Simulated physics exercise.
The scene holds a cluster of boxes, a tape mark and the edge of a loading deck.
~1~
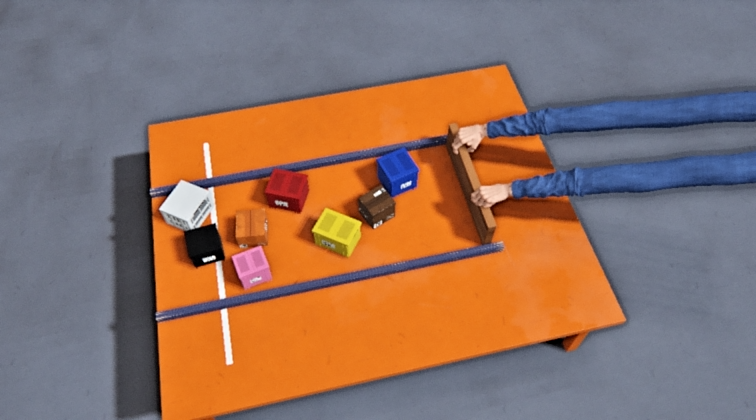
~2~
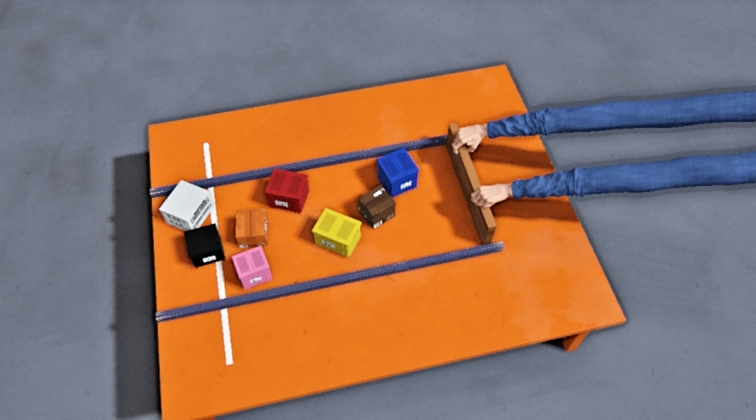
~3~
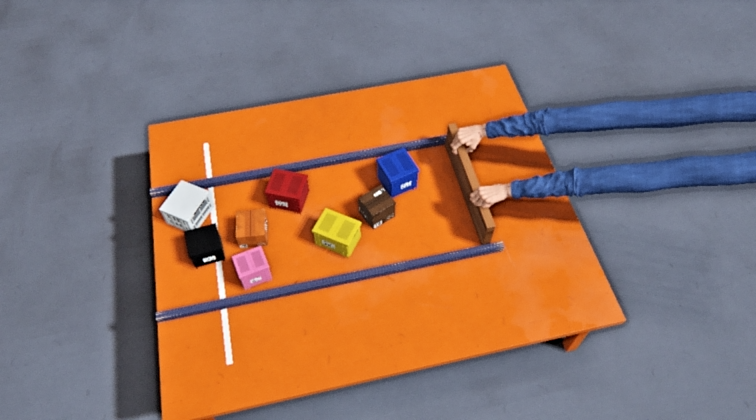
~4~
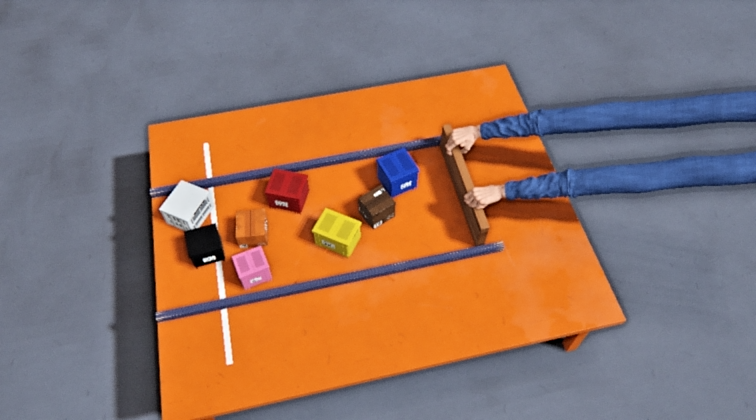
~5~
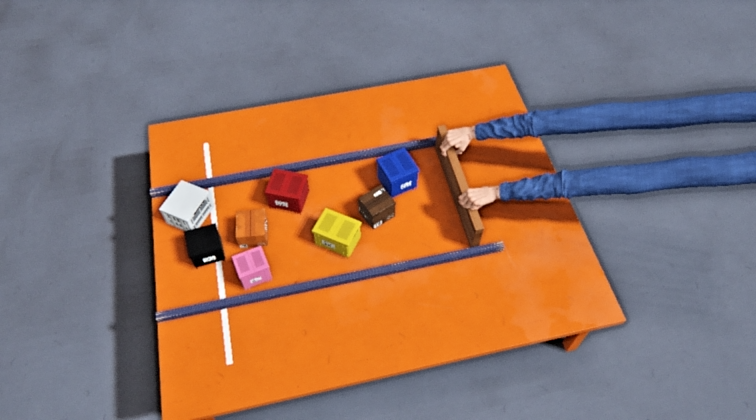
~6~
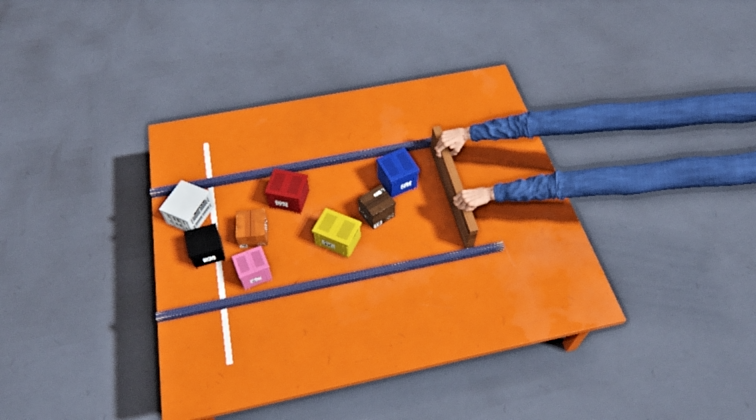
On an orange deck, two hands slide a wooden plank slightly left between blue rails toward scattered coloured boxes, which stay still.
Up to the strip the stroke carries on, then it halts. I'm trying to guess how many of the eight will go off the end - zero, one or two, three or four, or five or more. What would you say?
You'd find the ones that came down come in at a one or two here.
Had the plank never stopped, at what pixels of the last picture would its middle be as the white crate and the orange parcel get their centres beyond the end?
The middle is at (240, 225) when it's the white crate, and at (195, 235) when it's the orange parcel.
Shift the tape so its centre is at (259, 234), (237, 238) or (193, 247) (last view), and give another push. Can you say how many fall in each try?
The counts come to 0, then 1, then 5.
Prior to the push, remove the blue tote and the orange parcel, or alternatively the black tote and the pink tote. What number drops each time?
Try 1: 0; try 2: 1.
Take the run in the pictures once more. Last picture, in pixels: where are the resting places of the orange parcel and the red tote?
Near (171, 247) and (160, 221).
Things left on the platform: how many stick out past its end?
The number is 2.
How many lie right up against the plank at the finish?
It touches 3.
Early on, none off yet; white crate at rest near (188, 207); black tote at rest near (205, 246); pink tote at rest near (253, 268).
Finally, the number that fall off is one or two; lost, black tote and white crate.
